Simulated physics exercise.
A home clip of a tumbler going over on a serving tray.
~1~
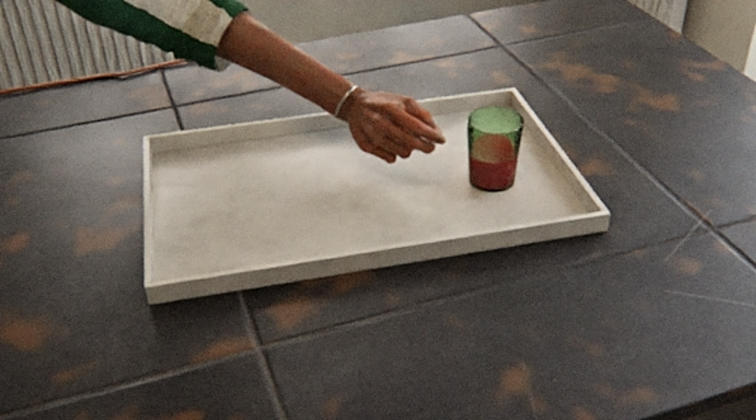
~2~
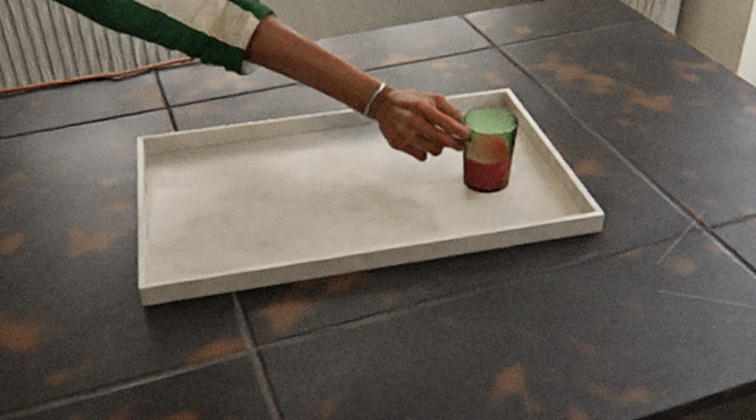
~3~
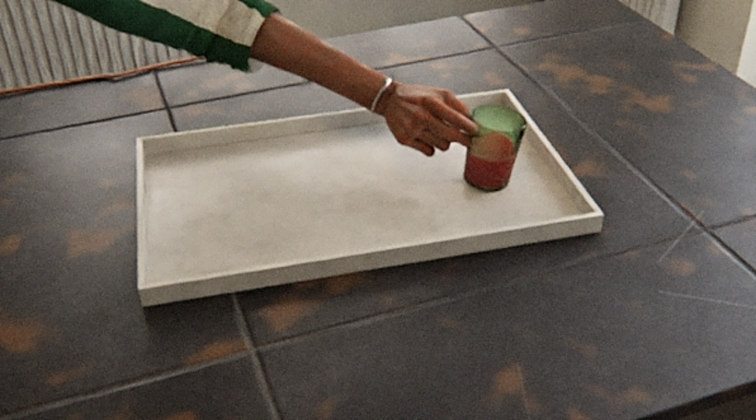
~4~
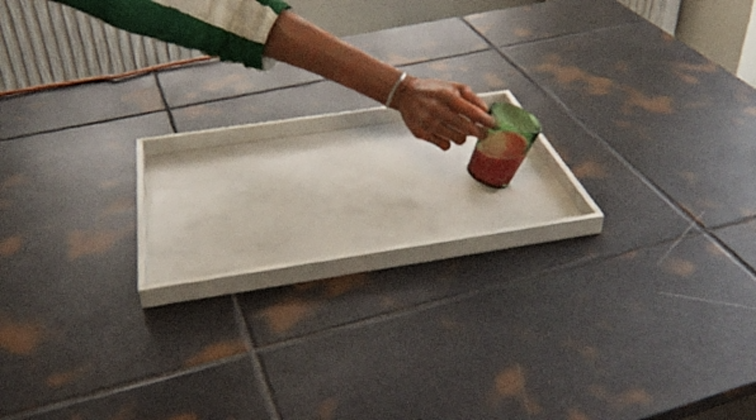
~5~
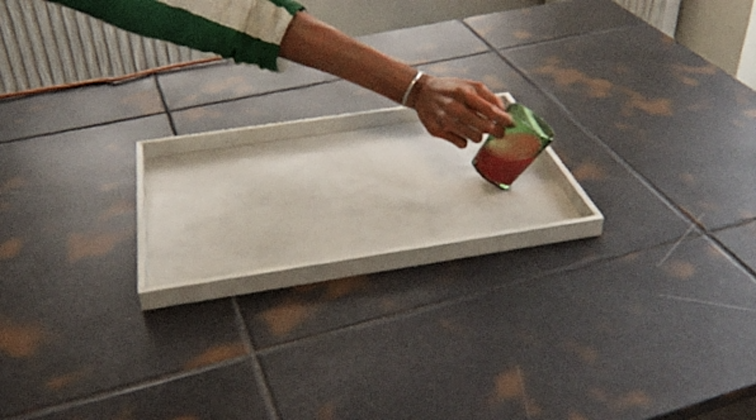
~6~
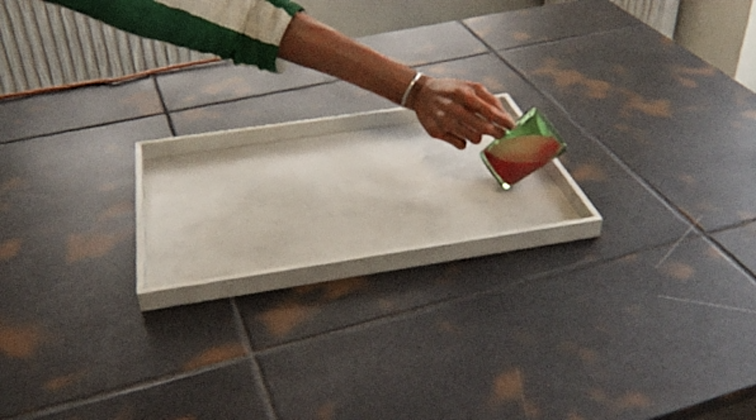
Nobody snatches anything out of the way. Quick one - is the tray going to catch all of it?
No: I expect the spill will leave the tray.
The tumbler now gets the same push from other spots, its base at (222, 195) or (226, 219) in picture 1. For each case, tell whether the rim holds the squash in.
In the first try it keeps within the tray; in the second it stays in the tray.
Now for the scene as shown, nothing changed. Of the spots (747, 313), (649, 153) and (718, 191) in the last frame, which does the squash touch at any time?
Order as given: Left alone, next got to, last got to.
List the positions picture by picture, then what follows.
In the first picture, it stands upright; tumbler (493, 149) about half full; tray (403, 242).
In the second picture, it is being nudged; tumbler about half full, surface at (488, 150).
In the third picture, it is being nudged; tumbler (493, 147) about half full.
In the fourth picture, it is being nudged; tumbler (503, 145) tipped 20°; tray (397, 244).
In the fifth picture, it is being nudged; tumbler (513, 146) tipped 35°.
In the sixth picture, it is falling; tumbler (524, 148) tipped 50°.
Next, the tumbler lies across the rim; the puddle covers about as much as a plate; the table is getting wet.
After that, the puddle covers about as much as a tray; the table is getting wet.
Finally, the puddle covers about as much as a tray; the table is getting wet.
